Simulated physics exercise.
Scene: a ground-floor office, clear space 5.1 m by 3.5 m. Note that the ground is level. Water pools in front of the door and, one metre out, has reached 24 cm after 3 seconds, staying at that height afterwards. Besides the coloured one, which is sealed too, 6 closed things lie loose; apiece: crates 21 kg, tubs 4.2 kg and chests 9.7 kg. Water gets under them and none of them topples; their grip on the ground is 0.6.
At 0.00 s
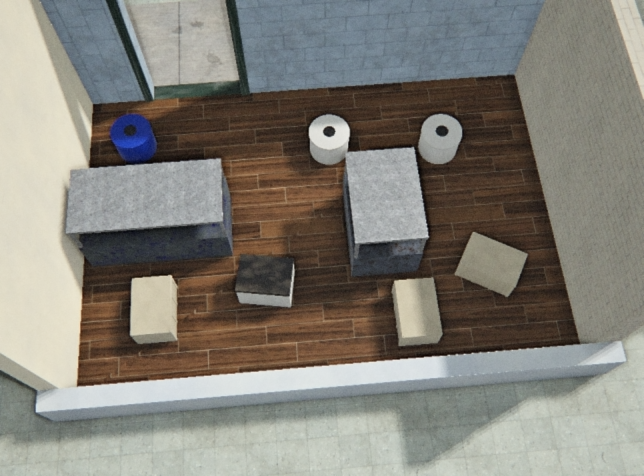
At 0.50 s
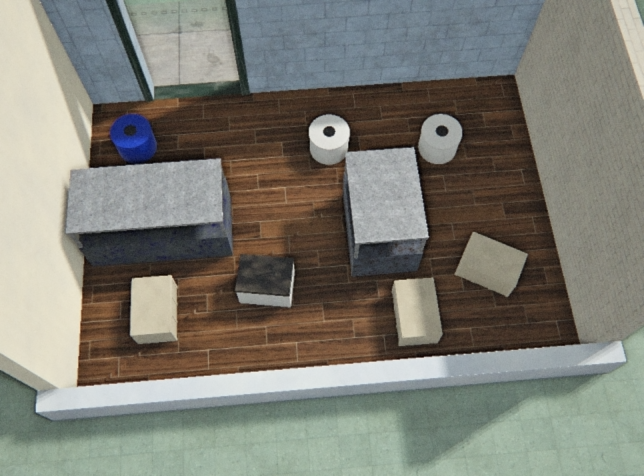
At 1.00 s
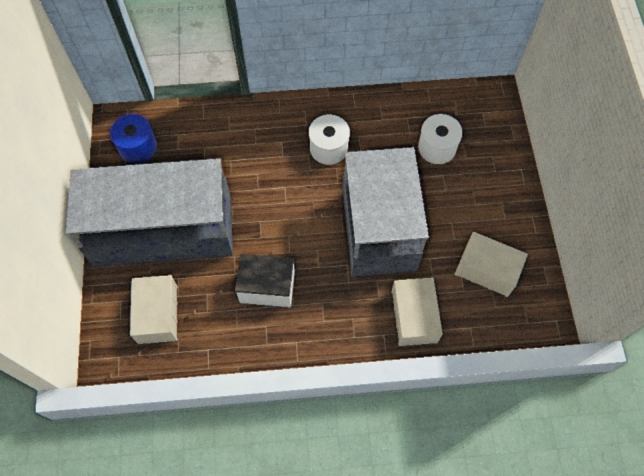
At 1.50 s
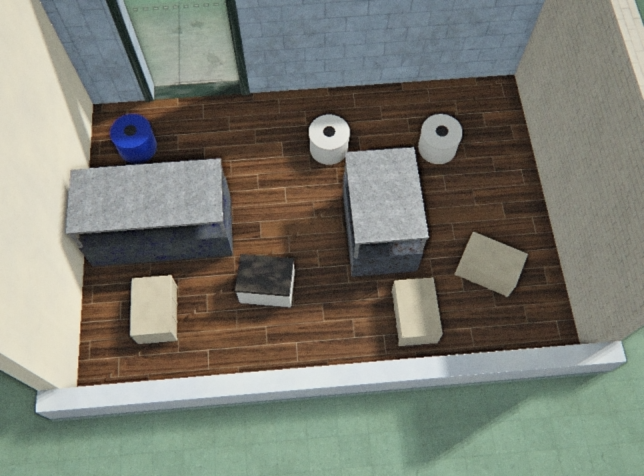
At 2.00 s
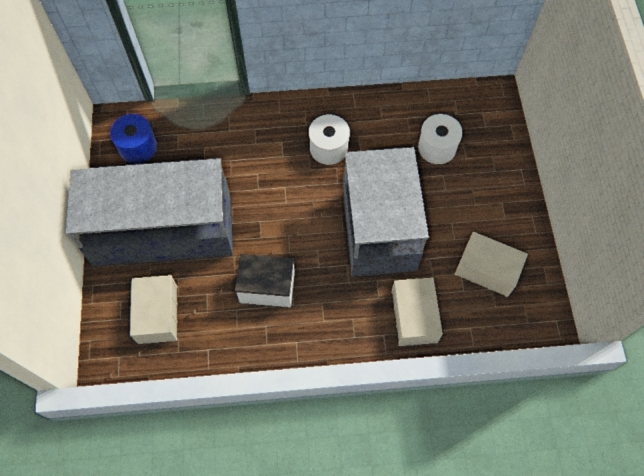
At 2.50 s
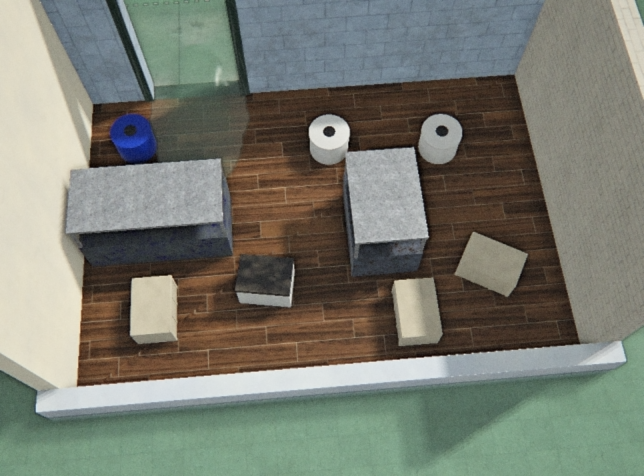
Water pools outside the walls, then spreads thinly through the doorway onto the wooden floor.
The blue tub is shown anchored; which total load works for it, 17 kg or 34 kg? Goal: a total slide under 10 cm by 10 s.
The heavier option is essential.
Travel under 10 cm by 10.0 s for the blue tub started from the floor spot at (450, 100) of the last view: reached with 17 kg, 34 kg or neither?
Well, any option works.
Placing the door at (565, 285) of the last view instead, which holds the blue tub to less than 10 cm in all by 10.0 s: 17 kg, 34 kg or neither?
Under that setup, the light option succeeds.
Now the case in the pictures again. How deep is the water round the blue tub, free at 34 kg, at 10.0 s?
Around 14 cm.
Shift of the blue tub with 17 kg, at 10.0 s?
Displacement near 40 cm.
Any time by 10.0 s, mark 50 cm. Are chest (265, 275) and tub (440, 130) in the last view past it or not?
In turn: Beyond, beyond.
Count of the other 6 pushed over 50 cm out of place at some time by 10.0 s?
The number is 2.
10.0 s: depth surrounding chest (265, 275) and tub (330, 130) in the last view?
First about 6 cm, second about 4 cm.
After 3.5 s the blue tub would be 0 cm from its start with 17 kg and 0 cm from its start with 34 kg; 5 cm of water round it then.
After 4.5 s the blue tub would be 6 cm from its start with 17 kg and 0 cm from its start with 34 kg; 8 cm of water round it then.
After 7.0 s the blue tub would be 16 cm from its start with 17 kg and 0 cm from its start with 34 kg; 12 cm of water round it then.
After 10.0 s the blue tub would be 35 cm from its start with 17 kg and 0 cm from its start with 34 kg; 14 cm of water round it then.
